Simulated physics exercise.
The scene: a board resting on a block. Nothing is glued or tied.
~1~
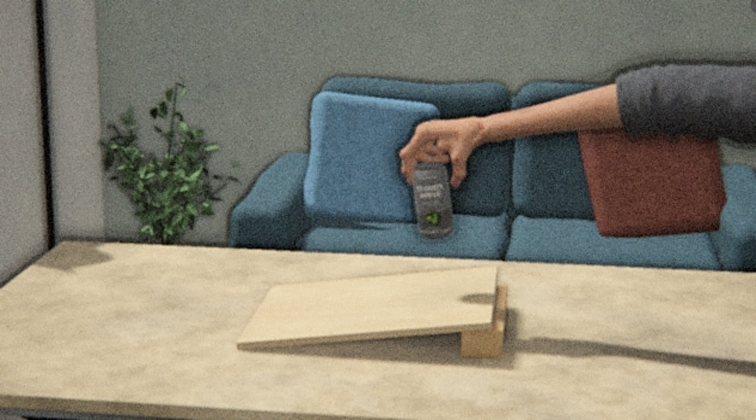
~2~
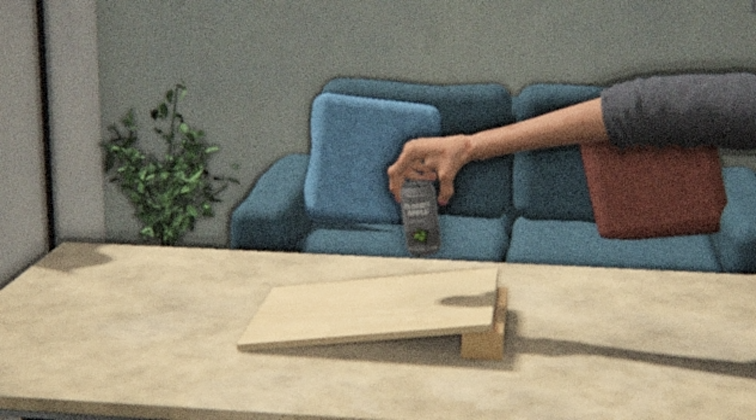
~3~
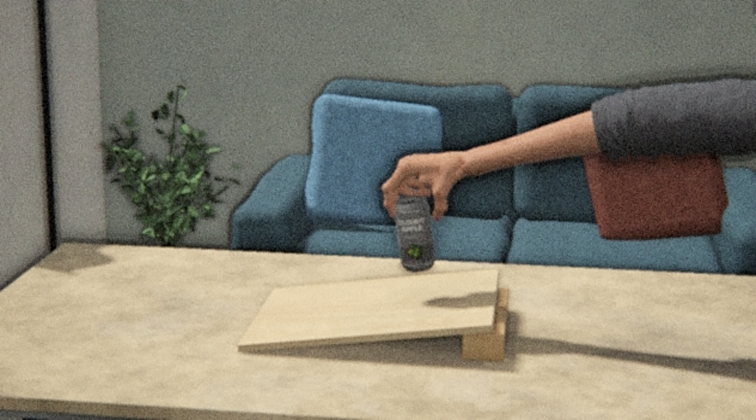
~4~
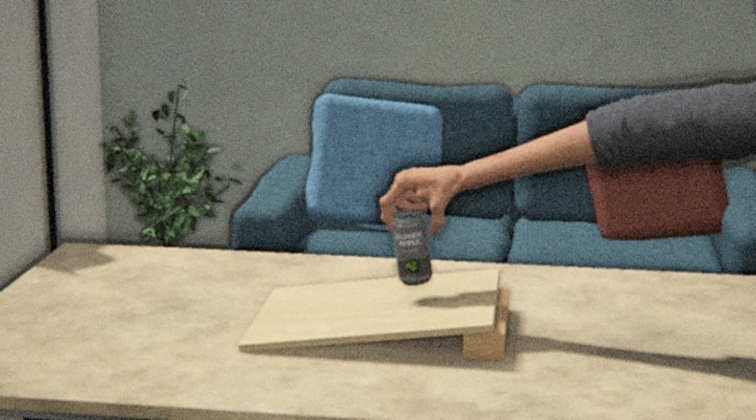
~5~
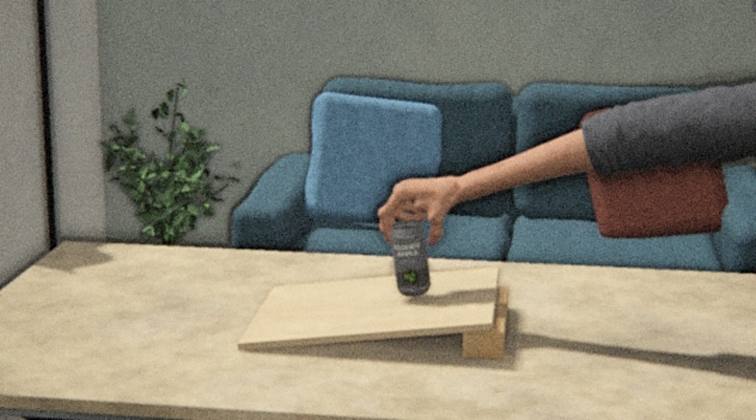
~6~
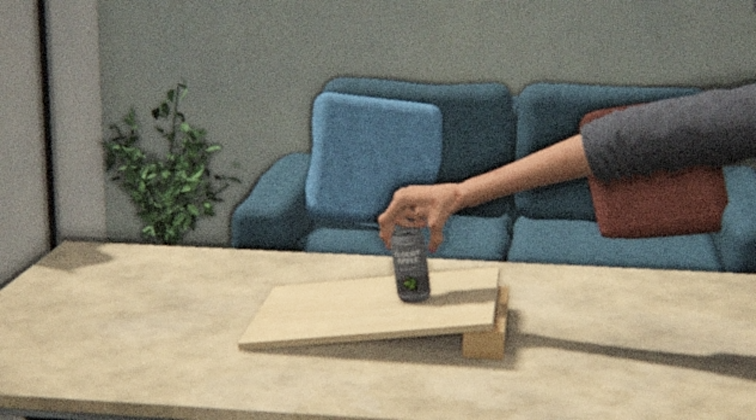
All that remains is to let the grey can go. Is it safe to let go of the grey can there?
It remains at rest.
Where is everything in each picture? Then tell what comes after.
In the first picture, coming down; grey can (433, 200).
In the second picture, coming down; grey can (421, 218).
In the third picture, coming down; grey can (415, 234).
In the fourth picture, coming down; grey can (412, 248).
In the fifth picture, coming down; grey can (410, 259).
In the sixth picture, set down, still held; grey can (411, 265).
Then, 0.30 s later than the last frame, all is still.
Then, 0.70 s later than the last frame, grey can resting near (410, 266).
When it is over, it is as before. End places, in pixels of the last picture, grey can near (410, 266). The grey can stays where it is put.
